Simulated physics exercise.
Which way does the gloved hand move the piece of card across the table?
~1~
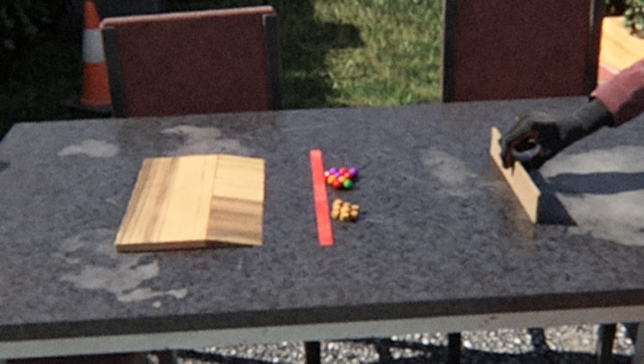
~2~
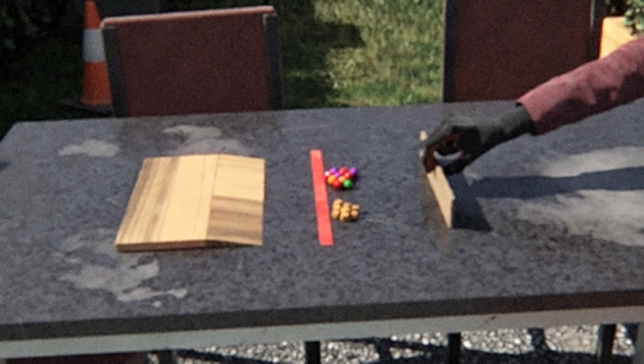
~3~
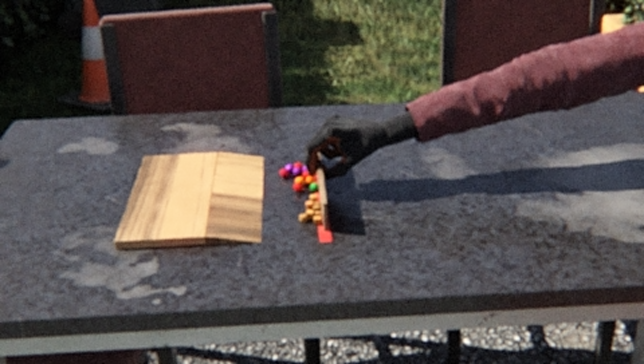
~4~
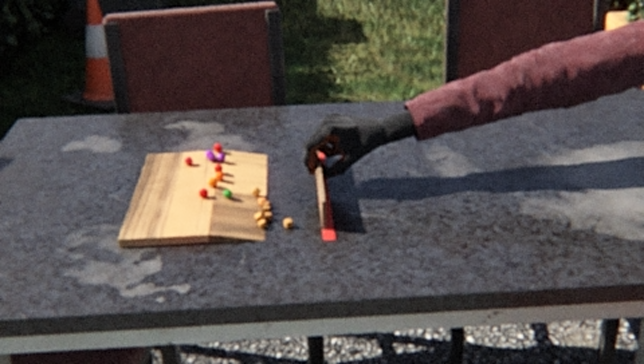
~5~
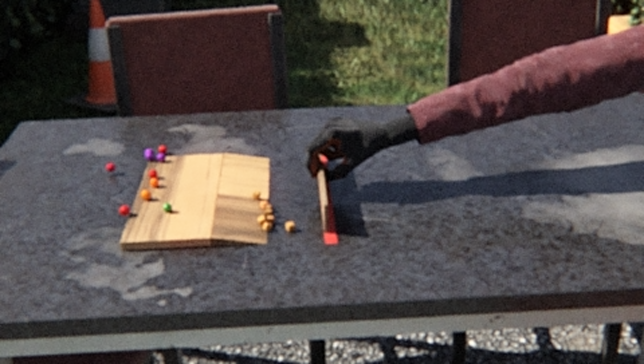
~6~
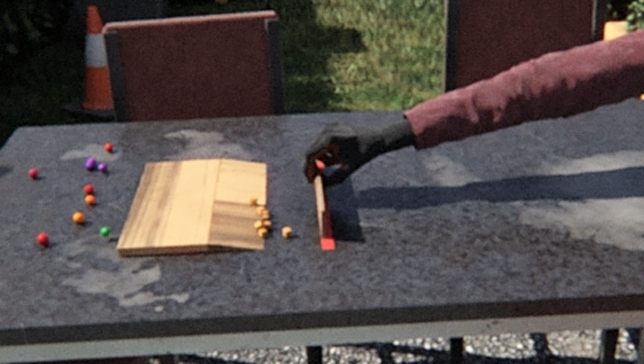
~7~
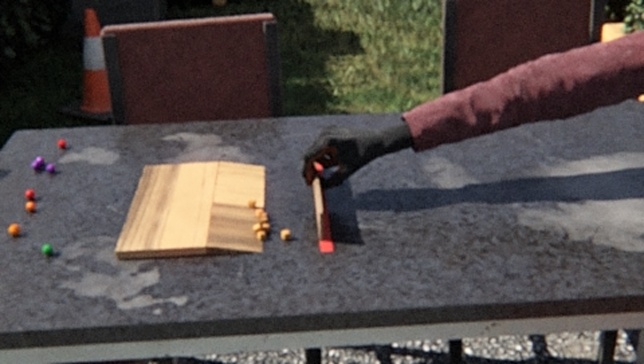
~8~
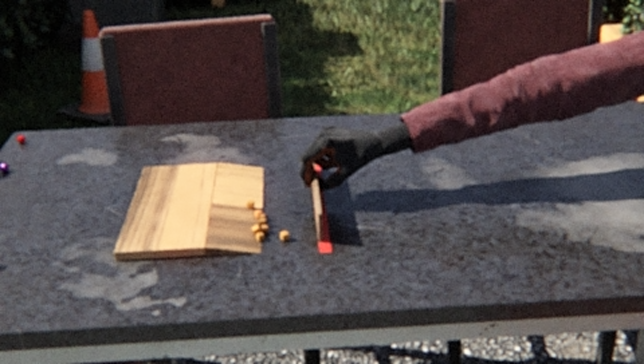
The hand moves the card to the left, towards the ramp, and it stops at the red tape.
